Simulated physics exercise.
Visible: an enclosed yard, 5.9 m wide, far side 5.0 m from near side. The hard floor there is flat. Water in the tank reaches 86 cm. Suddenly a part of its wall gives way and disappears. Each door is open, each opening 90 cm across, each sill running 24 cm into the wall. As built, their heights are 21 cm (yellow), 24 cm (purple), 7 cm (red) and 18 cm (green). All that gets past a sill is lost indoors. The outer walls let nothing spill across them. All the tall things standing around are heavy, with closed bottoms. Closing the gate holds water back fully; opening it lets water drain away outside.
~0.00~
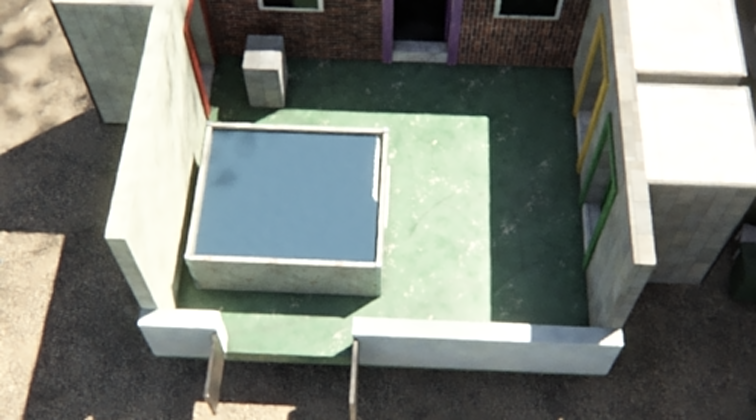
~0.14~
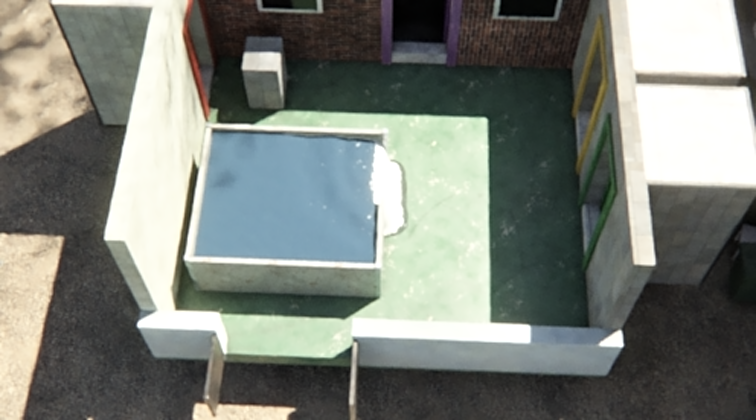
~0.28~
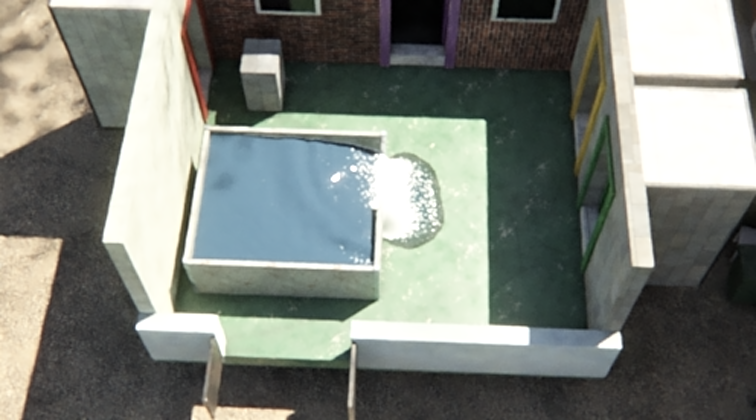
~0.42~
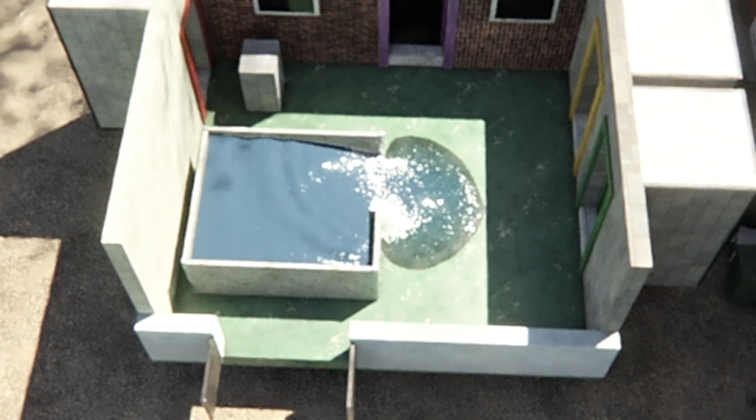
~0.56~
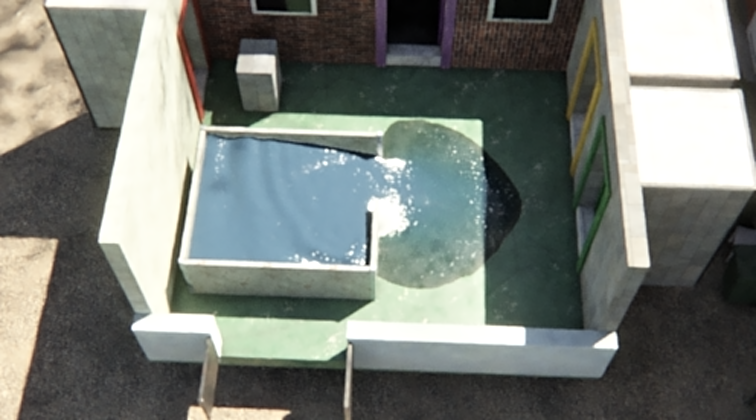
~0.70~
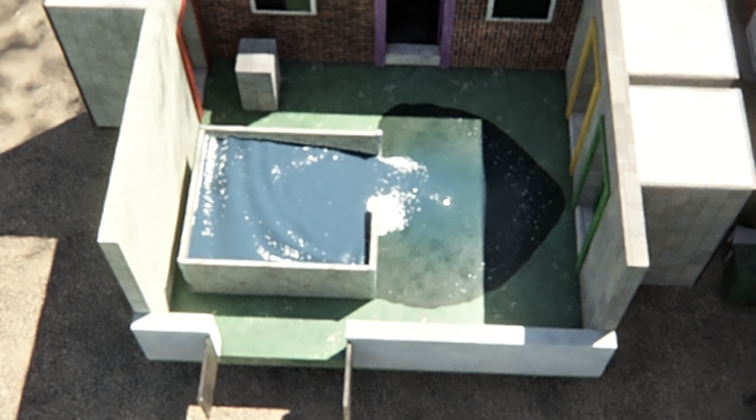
Water pouring through a gap in the right wall of a raised tank and spreading across a walled yard's green floor.
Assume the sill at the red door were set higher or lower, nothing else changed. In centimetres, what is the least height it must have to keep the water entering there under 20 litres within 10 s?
16 cm.
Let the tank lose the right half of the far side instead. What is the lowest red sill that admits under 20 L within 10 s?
Minimum height: Approx. 29 cm.
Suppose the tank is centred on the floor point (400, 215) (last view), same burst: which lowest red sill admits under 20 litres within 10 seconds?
At least some 14.5 centimetres tall.
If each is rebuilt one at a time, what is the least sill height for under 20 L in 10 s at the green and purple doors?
Some 32 cm for green, some 10.0 cm for purple.
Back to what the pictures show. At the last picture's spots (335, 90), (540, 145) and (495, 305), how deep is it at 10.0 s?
Respectively 13 cm, 17 cm and 12 cm.
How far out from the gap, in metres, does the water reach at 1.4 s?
Near 3.8 metres, give or take.
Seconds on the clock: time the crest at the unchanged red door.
The level tops out around 9.0 s.
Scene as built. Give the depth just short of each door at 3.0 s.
Door by door, in centimetres - yellow 34, purple 9, red 0, green 29.
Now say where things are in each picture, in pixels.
The first picture shows the tank at (291, 194) is whole and still, 86 cm deep; the red door at (202, 49) is dry.
In the second picture, water pours out at (382, 188) and has run 0.3 m, to (402, 224); about 11 cm deep outside, 86 cm at the back.
In the third picture, the front is at (437, 224), 0.9 m from the gap at (380, 191); 1.1 m2 of floor is wet, 86 cm left at the back.
In the fourth picture, the front is at (479, 212), 1.5 m from the gap at (379, 192); 2.5 m2 of floor is wet, 86 cm left at the back.
In the fifth picture, the gap is at (376, 192), the front 2.1 m out at (516, 207); the back of the tank holds 86 cm.
In the sixth picture, the front is at (559, 204), 2.8 m from the gap at (376, 191); 6.7 m2 of floor is wet, 80 cm left at the back; 3.1 m in a straight line remain to the red door at (194, 53).
After 1.4 s water covers 50 % of the floor, deepest (48 cm) near (389, 191); it has not reached the red door.
After 3.0 s water covers 55 % of the floor, deepest (36 cm) near (576, 353); it has not reached the red door.
After 10.0 s water covers 95 % of the floor, deepest (22 cm) near (210, 64); 17 cm at the red door, 135 litres in over its 7 cm sill.
At the red door as built, the water arrived by 4.7 s and peaked near 18 cm at 9.0 s.
Run again over the same 10 s with other heights there, 45 litres in over 13 cm, 6 litres over 18 cm. The limit of 20 litres is kept from about 16 cm up.
